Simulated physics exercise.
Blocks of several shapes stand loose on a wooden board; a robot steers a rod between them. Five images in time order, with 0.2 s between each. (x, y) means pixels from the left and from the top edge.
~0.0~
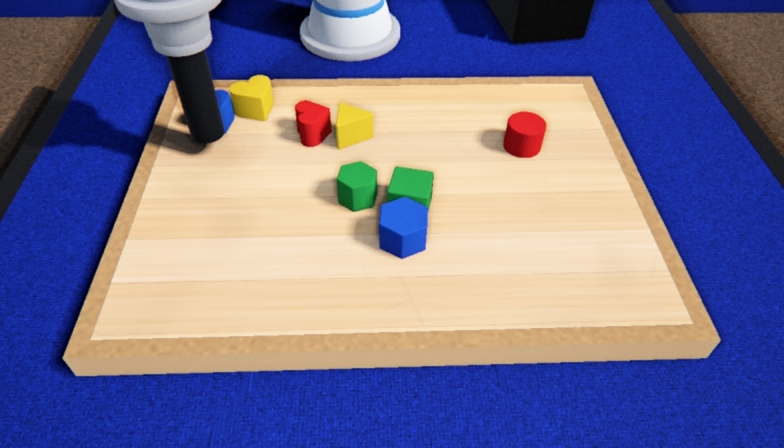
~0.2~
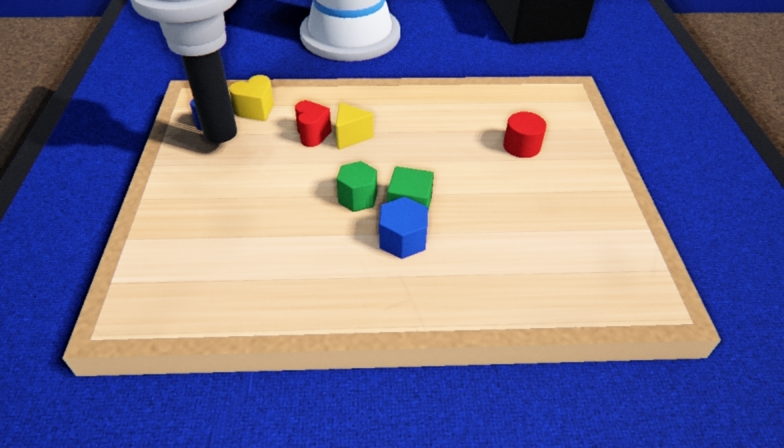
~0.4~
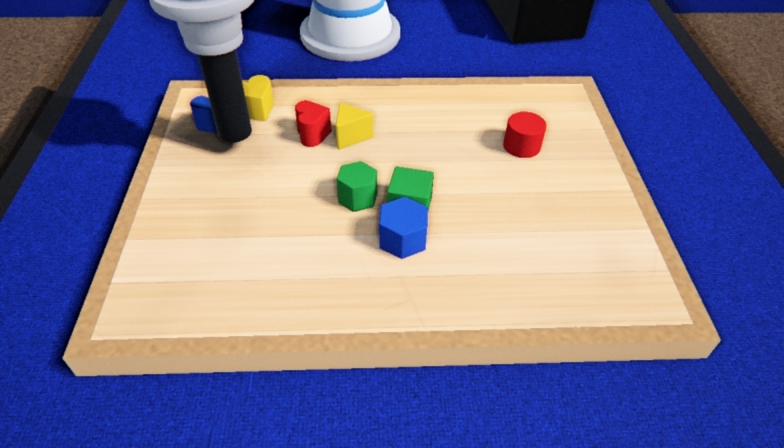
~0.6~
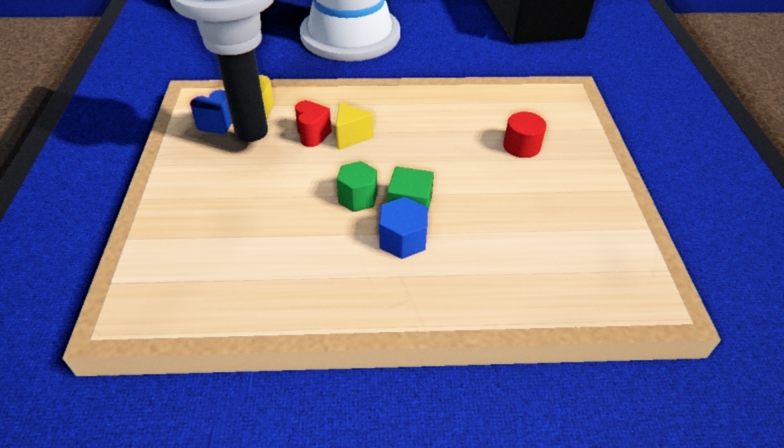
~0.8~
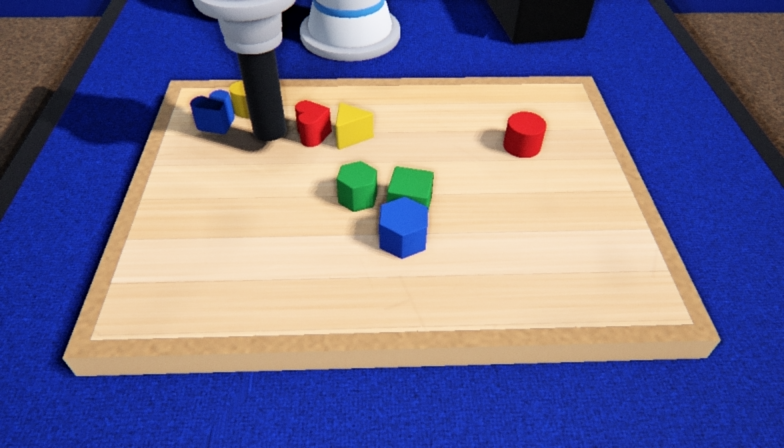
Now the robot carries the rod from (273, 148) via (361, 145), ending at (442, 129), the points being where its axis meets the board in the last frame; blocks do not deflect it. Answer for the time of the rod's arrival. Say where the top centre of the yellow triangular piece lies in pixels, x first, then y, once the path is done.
Its top middle: (399, 96).
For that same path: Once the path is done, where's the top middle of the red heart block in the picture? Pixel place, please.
The middle of the upper face of the red heart block will lie at about (333, 106) in the picture.
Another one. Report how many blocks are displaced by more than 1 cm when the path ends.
Count: Two.
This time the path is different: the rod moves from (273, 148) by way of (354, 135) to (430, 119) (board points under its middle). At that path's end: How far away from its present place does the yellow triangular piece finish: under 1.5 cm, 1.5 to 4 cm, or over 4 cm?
Over 4 cm.
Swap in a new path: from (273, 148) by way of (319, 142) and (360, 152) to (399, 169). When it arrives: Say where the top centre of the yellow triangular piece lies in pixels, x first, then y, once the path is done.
When the path ends, it will be at (383, 114).
The first path, step by step. One third of the way, rod (331, 131); red heart block (330, 107), turned 80° anticlockwise; yellow triangular piece (363, 111).
Two thirds of the way, rod (389, 123); red heart block (333, 106), turned 95° anticlockwise; yellow triangular piece (393, 99), turned 90° anticlockwise.
At the end, rod (444, 112); yellow heart block still; red heart block (333, 106), turned 95° anticlockwise; yellow triangular piece (399, 96), turned 110° anticlockwise.
